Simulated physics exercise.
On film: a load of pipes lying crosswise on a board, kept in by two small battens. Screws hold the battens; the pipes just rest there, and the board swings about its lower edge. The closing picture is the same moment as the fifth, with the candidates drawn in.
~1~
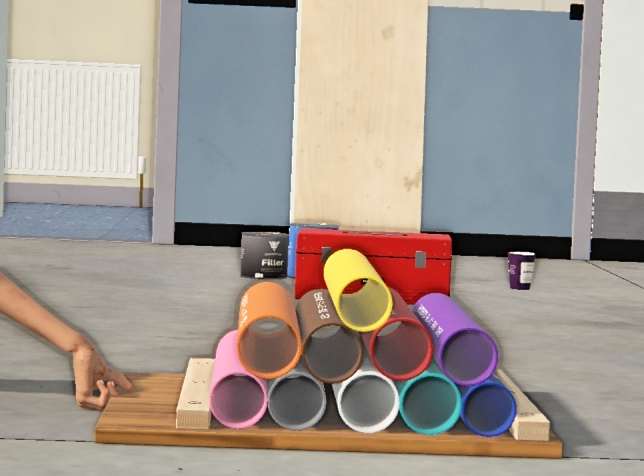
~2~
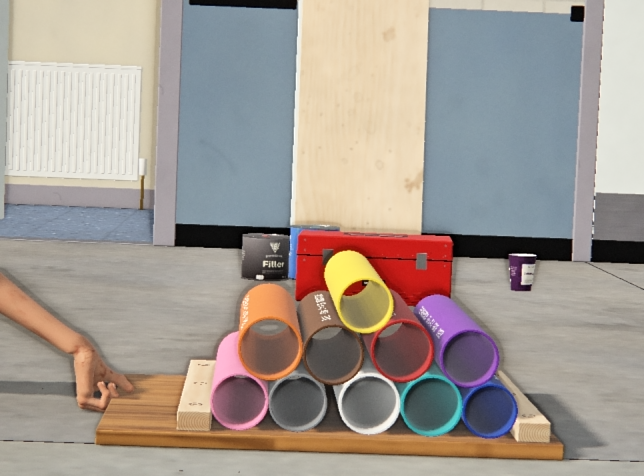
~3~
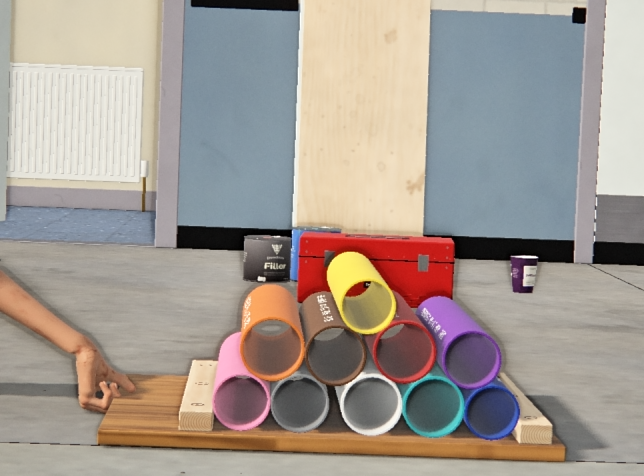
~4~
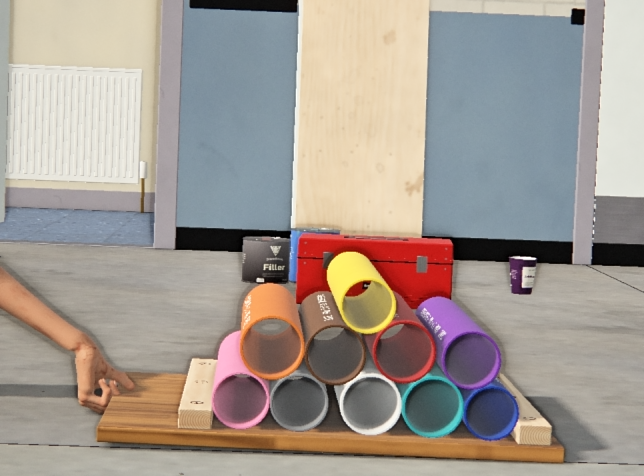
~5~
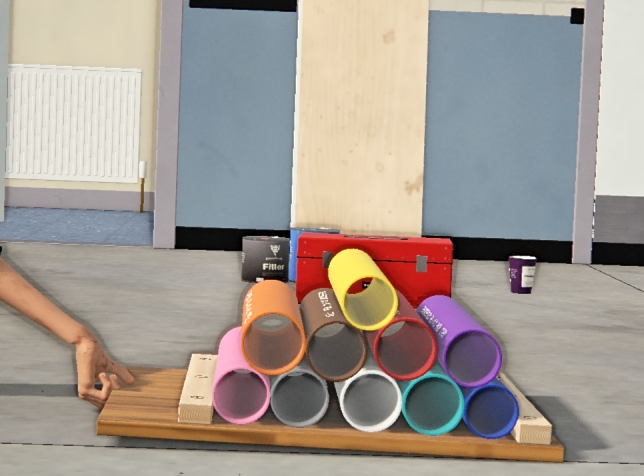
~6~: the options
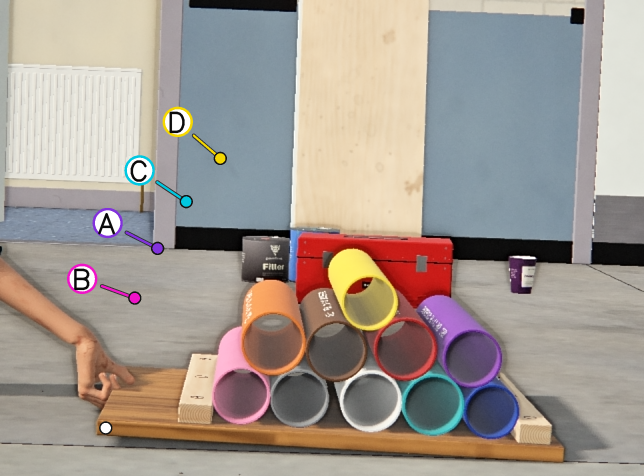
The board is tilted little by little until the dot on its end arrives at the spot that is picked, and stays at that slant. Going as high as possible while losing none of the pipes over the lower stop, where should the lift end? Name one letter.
B is the limit.
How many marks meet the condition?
One of them.
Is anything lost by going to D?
Yes.
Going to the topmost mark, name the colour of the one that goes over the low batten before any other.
The purple one.
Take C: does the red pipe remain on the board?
The red pipe: No.
On the marked copy, A at (157, 248); B at (135, 298); C at (187, 201); D at (220, 158); the white dot at (106, 428).
Following B. Soon after the start, board at 13°.
Later, board at 18°.
In the end, board at 18°, none over the low batten.
As for the rest, A four over the low batten (purple, brown, red, yellow); C five over the low batten; D five over the low batten.
